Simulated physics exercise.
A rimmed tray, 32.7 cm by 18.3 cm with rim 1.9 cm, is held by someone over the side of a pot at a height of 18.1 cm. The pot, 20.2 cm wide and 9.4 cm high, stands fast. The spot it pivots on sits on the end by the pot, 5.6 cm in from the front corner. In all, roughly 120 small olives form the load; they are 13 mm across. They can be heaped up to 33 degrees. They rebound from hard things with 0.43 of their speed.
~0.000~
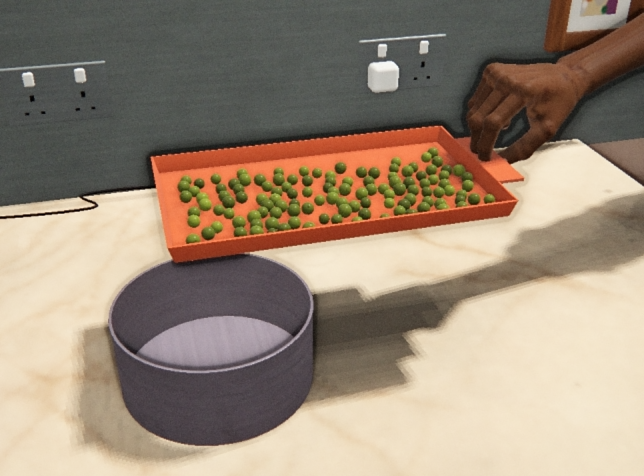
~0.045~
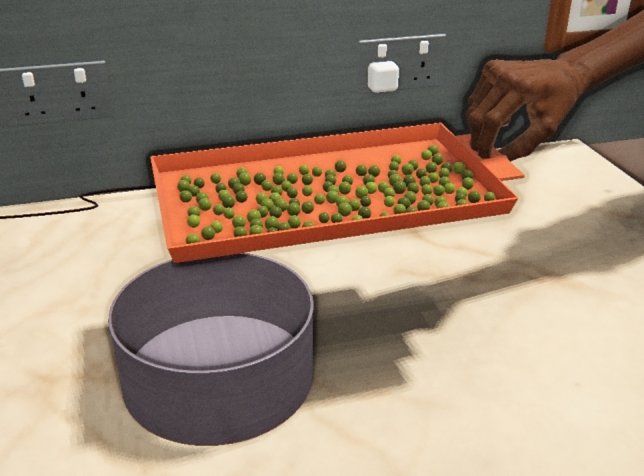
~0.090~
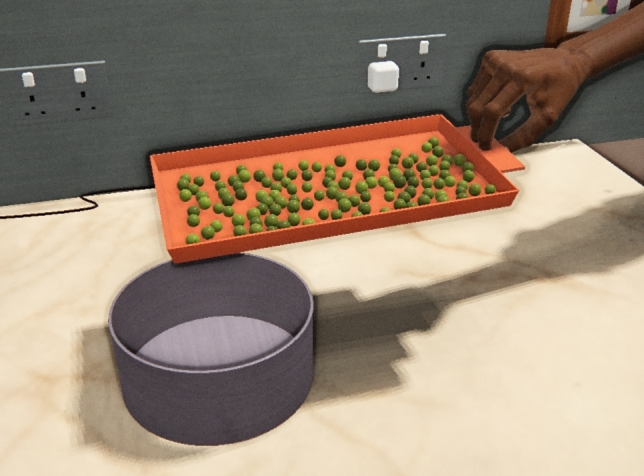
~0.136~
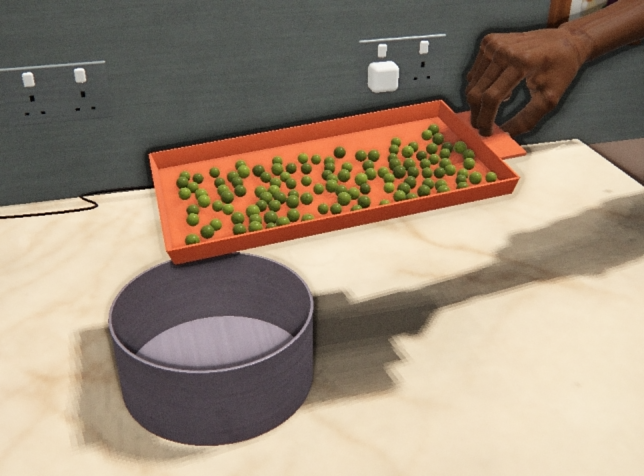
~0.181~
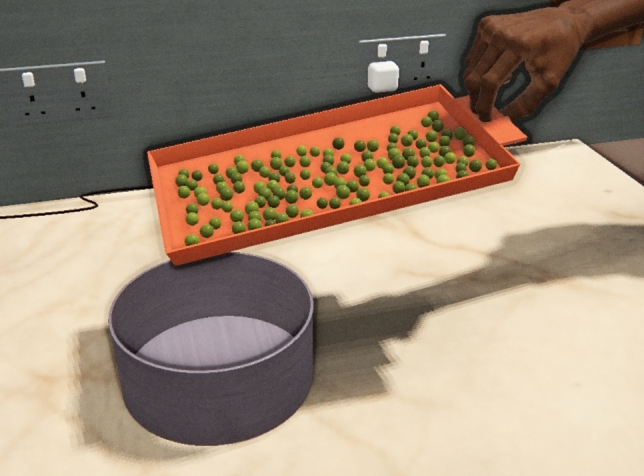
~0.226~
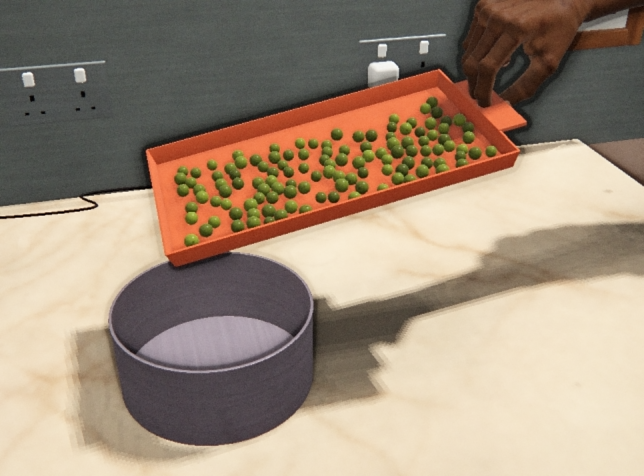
On a pale marble-patterned countertop against a dark grey wall with white sockets, the scene is viewed from slightly above by a still camera. A shallow orange rimmed tray scattered with small green olives sits above a round grey-purple pot at left, a hand at its right-end handle. The hand raises that end, slowly then faster, tilting the tray down leftward while the pot stays still.
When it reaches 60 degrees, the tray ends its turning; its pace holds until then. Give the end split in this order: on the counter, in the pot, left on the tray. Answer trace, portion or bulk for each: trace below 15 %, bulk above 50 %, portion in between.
Counter: Trace. Pot: Trace. Left on the tray: Bulk.
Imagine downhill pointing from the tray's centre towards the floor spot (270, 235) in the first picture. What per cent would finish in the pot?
Estimate: Some 0 per cent.
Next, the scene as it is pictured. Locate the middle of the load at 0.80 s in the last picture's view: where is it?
Approx. (215, 180).
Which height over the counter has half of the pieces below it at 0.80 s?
Around 24 cm up.
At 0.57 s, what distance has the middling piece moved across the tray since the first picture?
About 6 cm.
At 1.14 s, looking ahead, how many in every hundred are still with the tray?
It comes to near 95 per cent.
After 0.57 s, tilt 35 degrees; the tray holds 100 %, the pot 0 %.
After 0.80 s, tilt 51 degrees; the tray holds 100 %, the pot 0 %.
Then, at 1.14 s, tilt 60 degrees; the tray holds 95 %, the pot 0 %.
At rest (2.2 s), counter 5 %, pot 0 %, tray 95 %.
